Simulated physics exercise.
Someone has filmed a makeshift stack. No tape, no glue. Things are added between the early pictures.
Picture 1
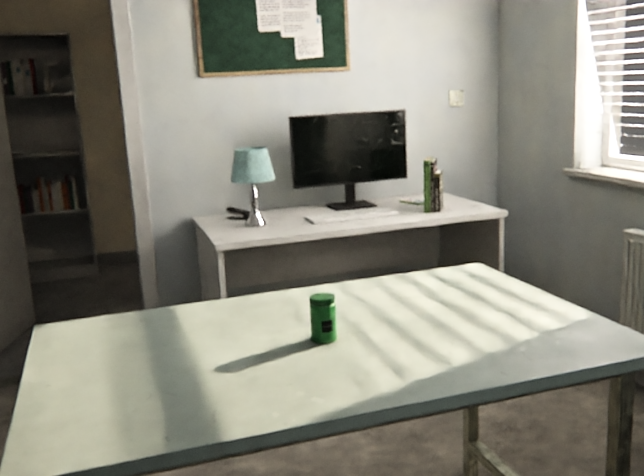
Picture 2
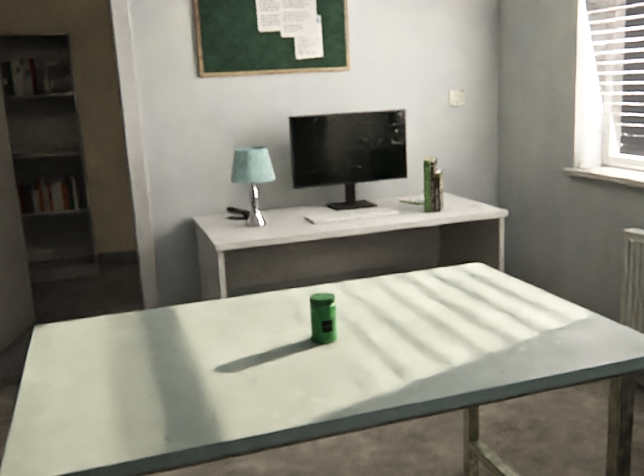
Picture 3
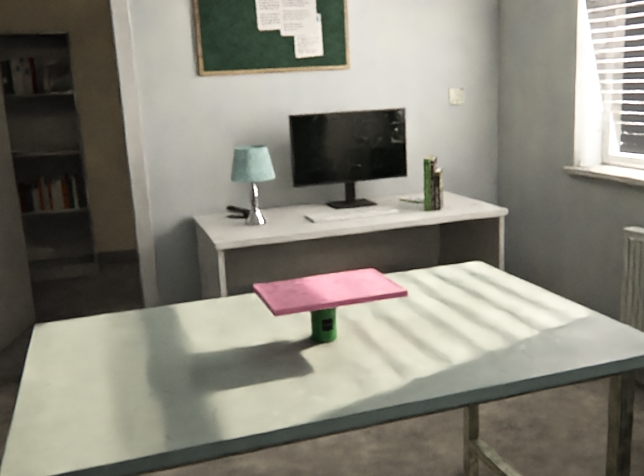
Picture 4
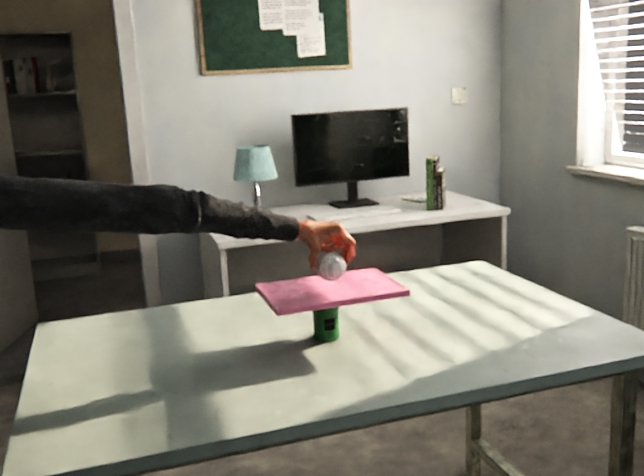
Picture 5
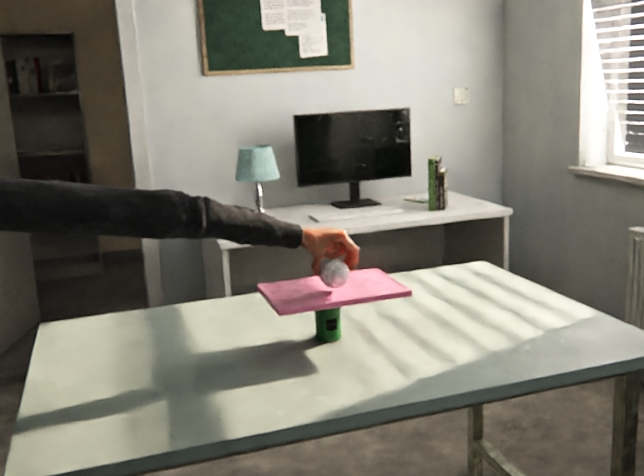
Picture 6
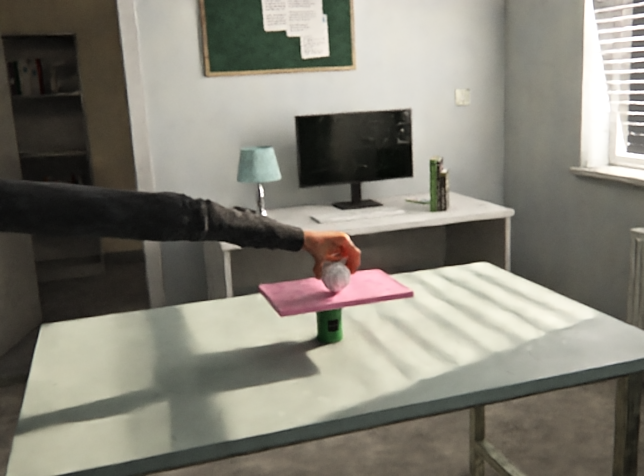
A pink board appears on top of a green jar standing on a table, then a hand reaching in from the left lowers a white onion onto the board and keeps holding it there.
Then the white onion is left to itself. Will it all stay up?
Outcome: The stack stays up.
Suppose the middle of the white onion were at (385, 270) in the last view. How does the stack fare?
Then it comes apart.
Then, 0.30 s on from there, no change.
Then, 0.70 s on from there, white onion resting near (336, 277).
In the end, all 3 unmoved. At the end, from the last picture's camera, white onion near (336, 277). The stack keeps its balance.
